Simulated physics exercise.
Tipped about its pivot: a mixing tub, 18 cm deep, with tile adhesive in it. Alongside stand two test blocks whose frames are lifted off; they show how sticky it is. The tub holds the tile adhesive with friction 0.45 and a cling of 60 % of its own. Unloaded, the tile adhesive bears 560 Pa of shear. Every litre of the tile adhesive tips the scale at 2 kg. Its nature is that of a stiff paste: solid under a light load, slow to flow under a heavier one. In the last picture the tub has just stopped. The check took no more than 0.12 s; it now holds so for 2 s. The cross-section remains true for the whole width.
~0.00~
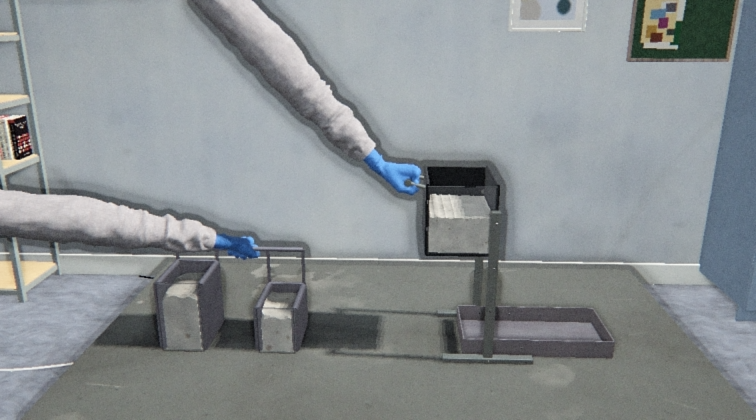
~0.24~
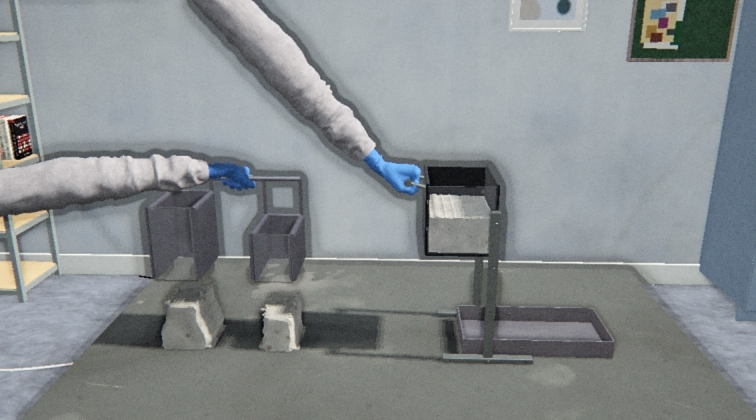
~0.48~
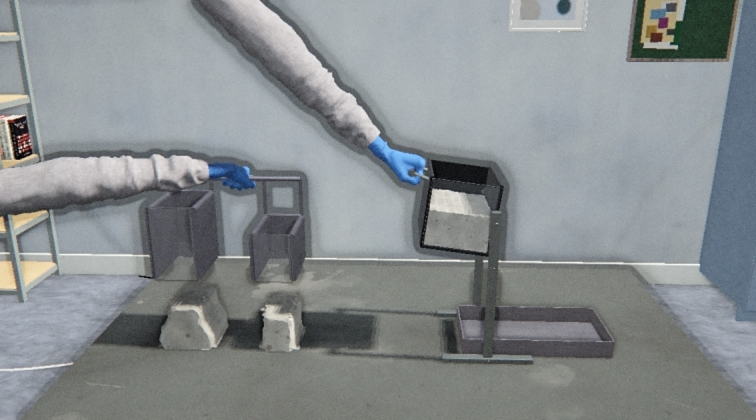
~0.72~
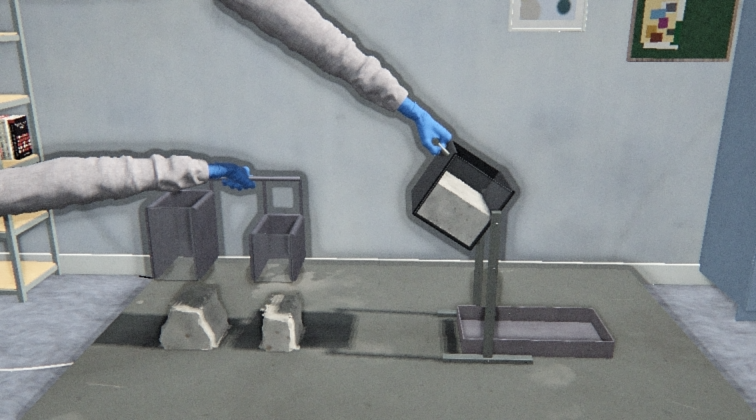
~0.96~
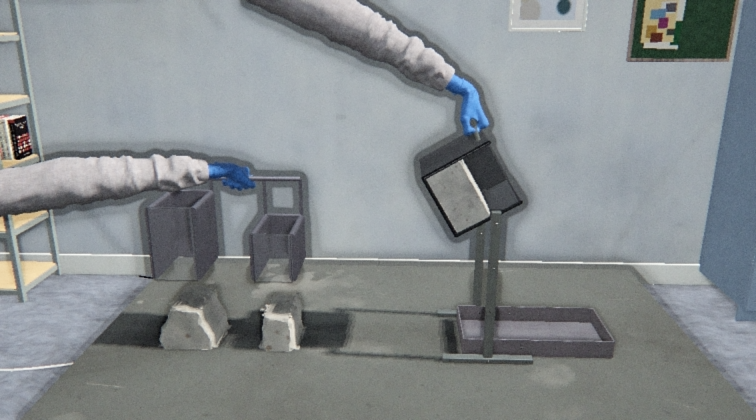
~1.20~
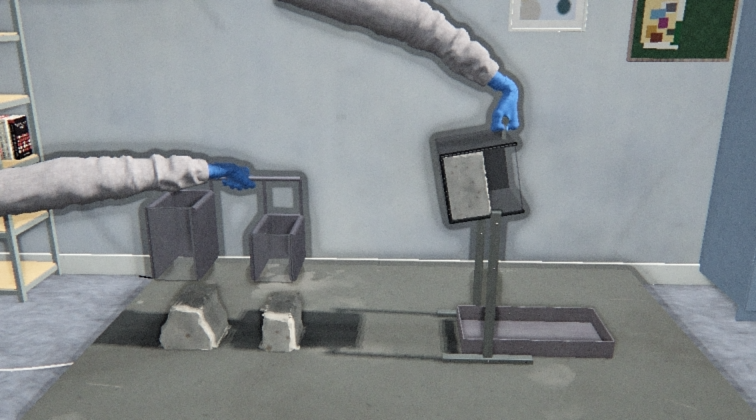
In a room with pale blue walls, a gloved hand lifted two molds off grey blocks, which slumped slightly, then another gloved hand tilted a tub of grey paste to the right until it was nearly upright.
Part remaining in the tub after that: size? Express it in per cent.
Close to 100 %.
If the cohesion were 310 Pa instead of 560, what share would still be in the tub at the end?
In that case some 100 per cent.
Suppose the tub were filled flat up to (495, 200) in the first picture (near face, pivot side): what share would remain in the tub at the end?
Roughly 100 per cent would still be in the tub at the end.
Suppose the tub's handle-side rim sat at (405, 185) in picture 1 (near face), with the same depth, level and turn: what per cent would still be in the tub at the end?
100 %, roughly.
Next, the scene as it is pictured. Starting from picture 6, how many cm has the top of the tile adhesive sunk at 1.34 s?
I reckon it's close to 1 cm.
By 1.34 s, the tub is at 80 degrees and holds 100 %.
By 1.51 s, the tub is at 80 degrees and holds 100 %.
By 1.68 s, the tub is at 80 degrees and holds 100 %.
By 1.85 s, the tub is at 80 degrees and holds 100 %.
By 3.20 s, at the end, the tub is at 80 degrees and holds 100 %.
